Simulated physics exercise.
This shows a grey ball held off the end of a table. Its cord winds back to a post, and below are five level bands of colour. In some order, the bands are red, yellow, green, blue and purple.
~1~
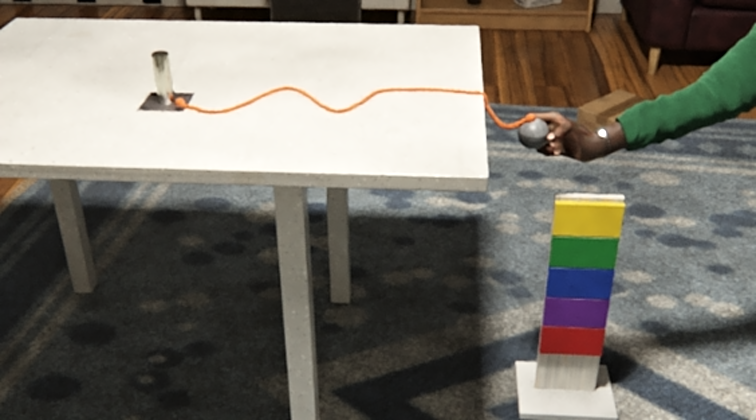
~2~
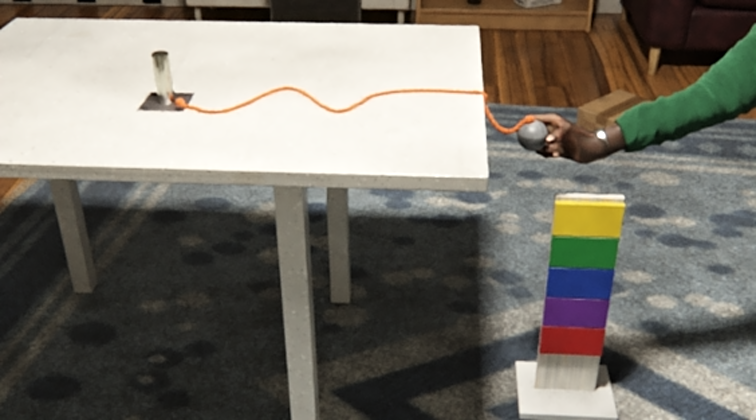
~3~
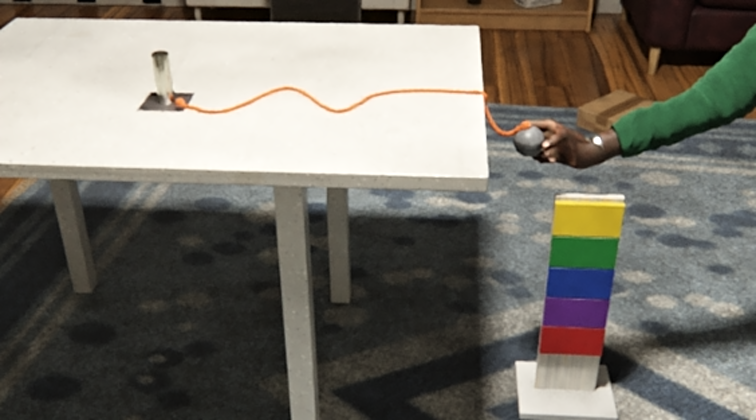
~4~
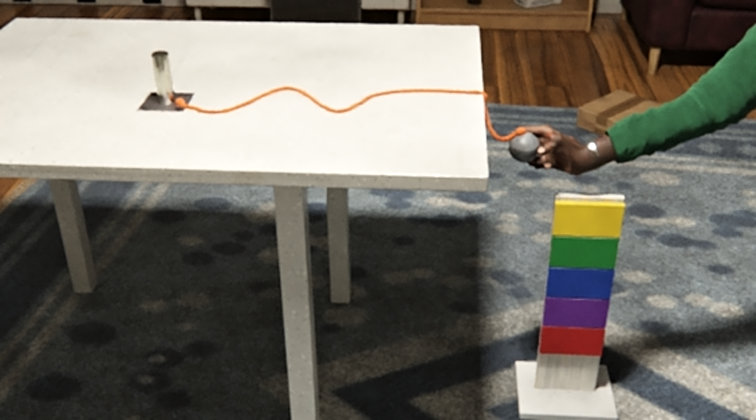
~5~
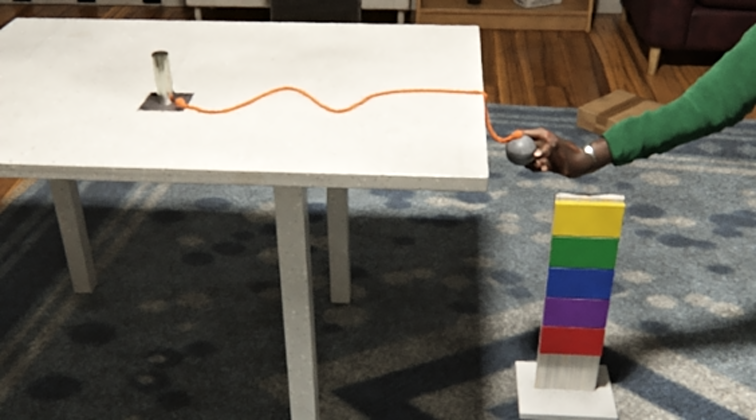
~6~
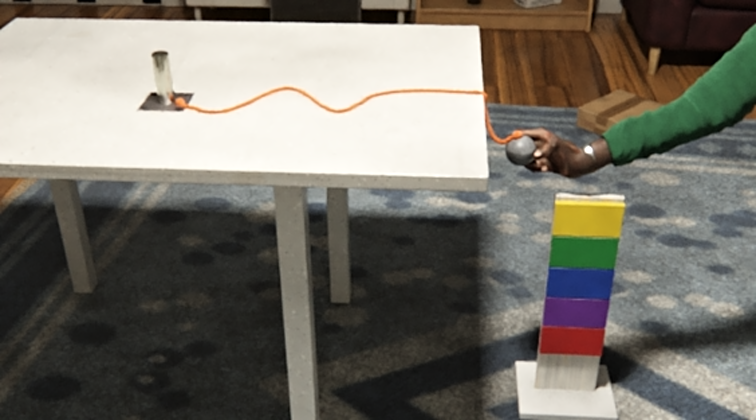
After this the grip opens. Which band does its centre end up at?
Green.
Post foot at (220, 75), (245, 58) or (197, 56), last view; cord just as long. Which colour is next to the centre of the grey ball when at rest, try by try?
In turn, blue, then blue, then green.
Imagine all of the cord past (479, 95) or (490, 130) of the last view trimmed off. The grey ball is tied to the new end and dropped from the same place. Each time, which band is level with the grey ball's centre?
First try: Higher than all five; second try: Yellow.
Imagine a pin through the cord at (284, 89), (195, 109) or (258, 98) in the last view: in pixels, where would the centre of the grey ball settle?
That would be (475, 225) for the first, (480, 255) for the second and (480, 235) for the third.
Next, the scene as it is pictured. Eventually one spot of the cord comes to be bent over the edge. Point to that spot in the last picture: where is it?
It is around (401, 92).
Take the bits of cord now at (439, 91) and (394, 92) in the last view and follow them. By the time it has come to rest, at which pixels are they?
End: (484, 141) and then (478, 102).
Early on, ball near (462, 246); level with green.
Midway, ball near (495, 256); level with green.
Finally, ball near (482, 257); level with green. Its centre hangs level with the green band.
